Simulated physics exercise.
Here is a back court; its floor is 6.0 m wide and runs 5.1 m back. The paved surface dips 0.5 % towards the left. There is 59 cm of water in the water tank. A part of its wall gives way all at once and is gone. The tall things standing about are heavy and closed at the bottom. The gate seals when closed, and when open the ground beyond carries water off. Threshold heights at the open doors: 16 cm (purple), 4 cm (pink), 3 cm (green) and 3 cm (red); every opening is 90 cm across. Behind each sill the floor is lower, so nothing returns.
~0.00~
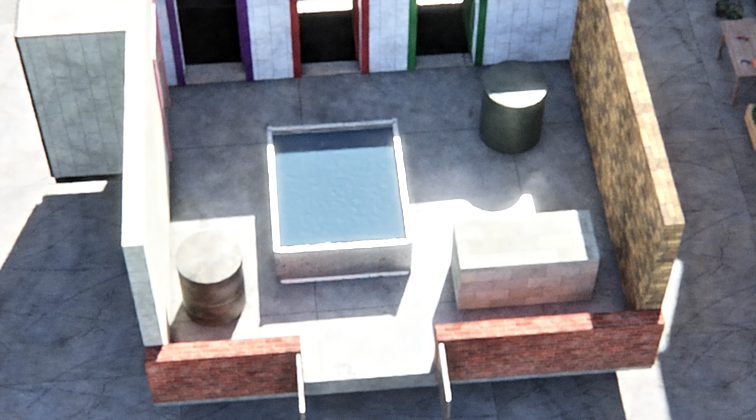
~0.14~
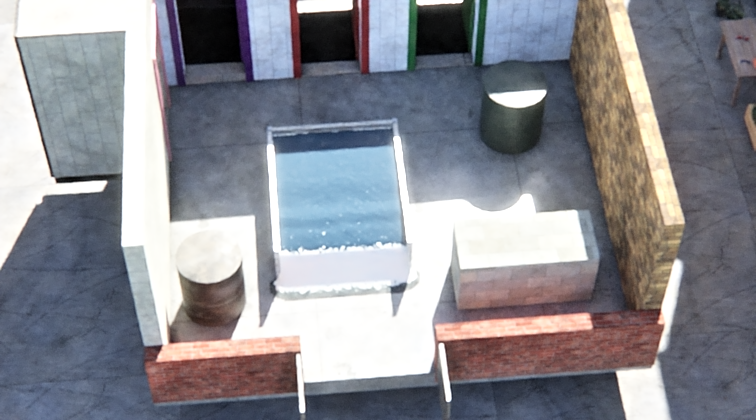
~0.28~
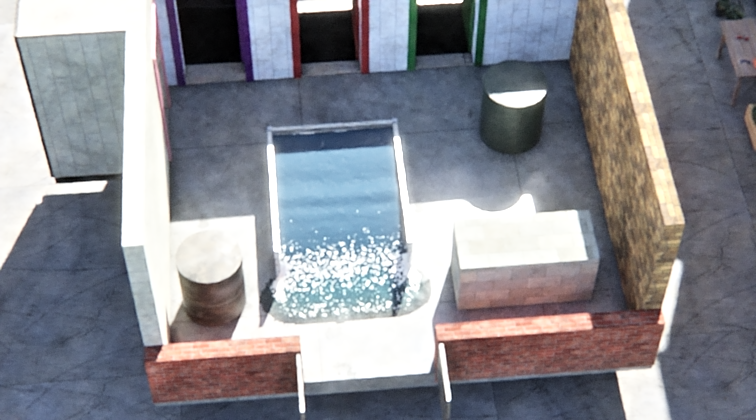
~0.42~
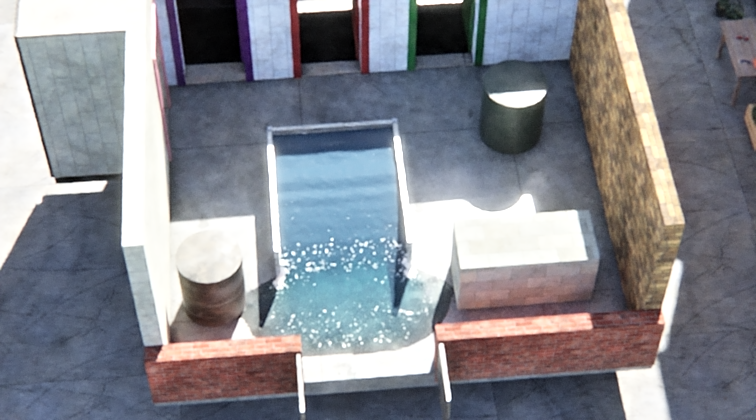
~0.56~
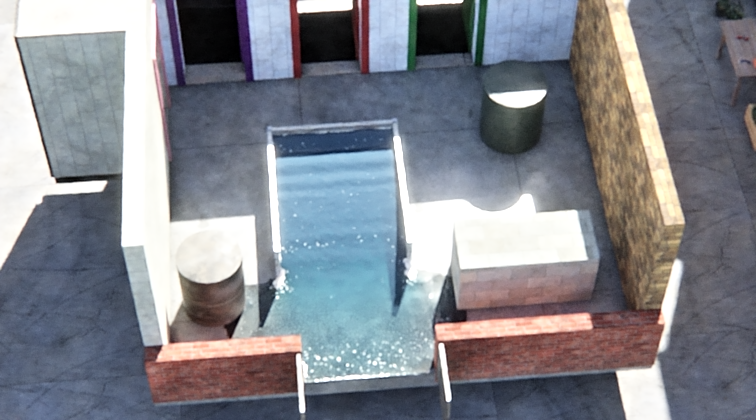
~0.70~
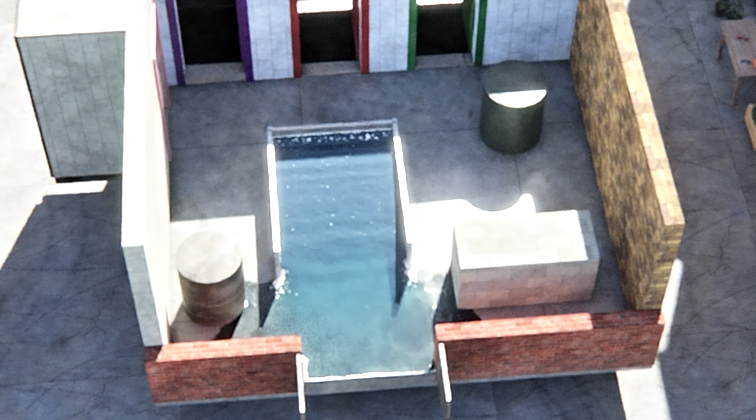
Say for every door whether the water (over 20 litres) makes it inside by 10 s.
The water let in: At the purple door it keeps below the limit; at the pink door it keeps below the limit; at the green door it keeps below the limit; at the red door it stays under the limit.
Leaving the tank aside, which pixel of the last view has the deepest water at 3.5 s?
Near (171, 376).
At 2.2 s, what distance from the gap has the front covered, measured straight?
About 3.8 m.
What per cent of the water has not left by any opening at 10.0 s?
About 36 per cent.
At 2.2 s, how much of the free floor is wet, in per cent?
Near 30 per cent is wet.
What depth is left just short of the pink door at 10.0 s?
Roughly 4.0 cm deep.
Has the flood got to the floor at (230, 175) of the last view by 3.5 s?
It is wet.
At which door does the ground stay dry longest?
It is the green one.
After 1.4 s water covers 20 % of the floor and is deepest (30 cm) near (298, 366); purple door not reached, pink door not reached, green door not reached, red door not reached.
After 2.2 s water covers 30 % of the floor and is deepest (32 cm) near (186, 375); purple door not reached, pink door not reached, green door not reached, red door not reached.
After 3.5 s water covers 45 % of the floor and is deepest (23 cm) near (171, 376); purple door not reached, pink door 2 cm at the sill, 0 L in, green door not reached, red door not reached.
After 6.0 s water covers 60 % of the floor and is deepest (8 cm) near (171, 376); purple door 5 cm at the sill, 0 L in, pink door 2 cm at the sill, 0 L in, green door not reached, red door 2 cm at the sill, 0 L in.
After 10.0 s water covers 75 % of the floor and is deepest (6 cm) near (573, 345); purple door 3 cm at the sill, 0 L in, pink door 4 cm at the sill, 5 L in, green door 2 cm at the sill, 0 L in, red door 2 cm at the sill, 0 L in.
